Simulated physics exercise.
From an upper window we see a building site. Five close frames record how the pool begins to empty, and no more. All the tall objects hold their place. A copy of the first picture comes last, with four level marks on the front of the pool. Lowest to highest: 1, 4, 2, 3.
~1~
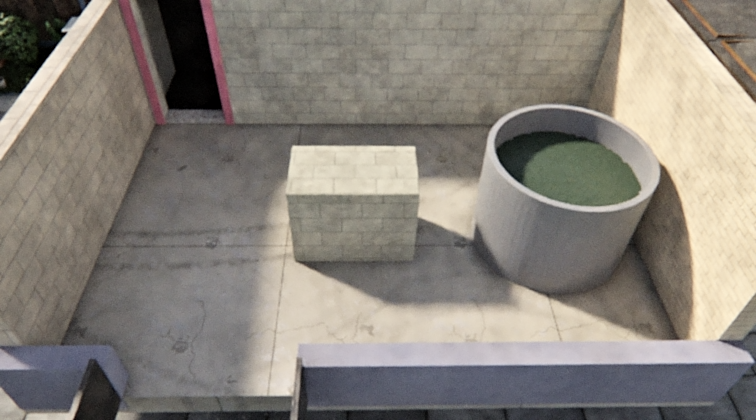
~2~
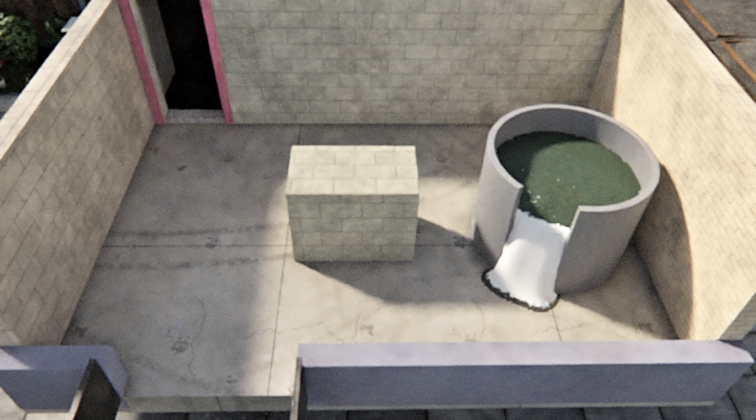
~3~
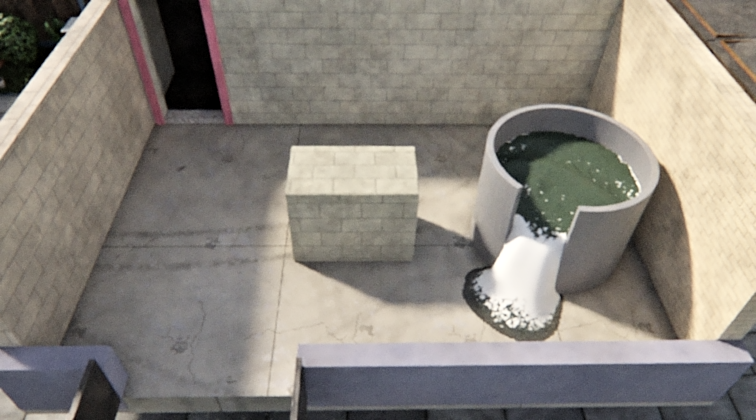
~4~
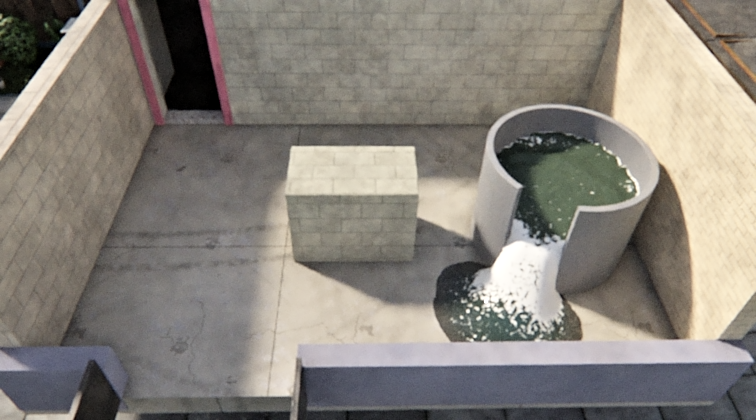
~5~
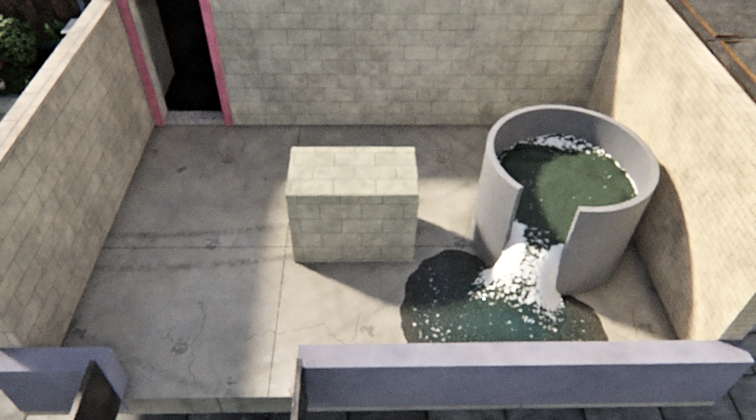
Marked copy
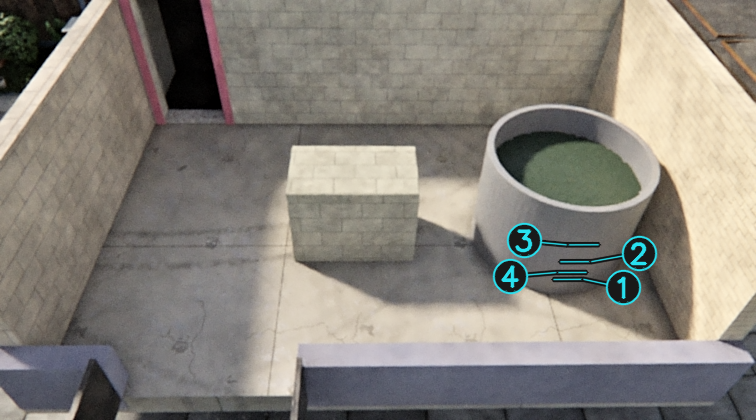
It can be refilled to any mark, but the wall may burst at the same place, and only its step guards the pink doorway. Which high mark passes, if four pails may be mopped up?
The limit is 2.
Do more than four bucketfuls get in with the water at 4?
No, not at all.
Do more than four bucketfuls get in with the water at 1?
No, not at all.
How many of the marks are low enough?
Three of the four.
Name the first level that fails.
It is 3.
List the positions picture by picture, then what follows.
The first frame shows water in the pool at rest, its middle at (564, 176); foot of the pink doorway at (196, 123); open gate at (205, 341).
In the second frame, 1 % of the ground under water, visible out to (540, 296).
In the third frame, 3 % of the ground under water, visible out to (480, 300).
In the fourth frame, 6 % of the ground under water, visible out to (446, 296).
In the fifth frame, 10 % of the ground under water, visible out to (430, 292).
In cyan, 1 at (568, 279); 2 at (575, 261); 3 at (582, 244); 4 at (571, 272); from the bottom up 1, 4, 2, 3.
With 1, nothing gets over.
With 2, a splash gets over, under a bucket.
With 3, about 9 bucketfuls get in.
With 4, nothing gets over.
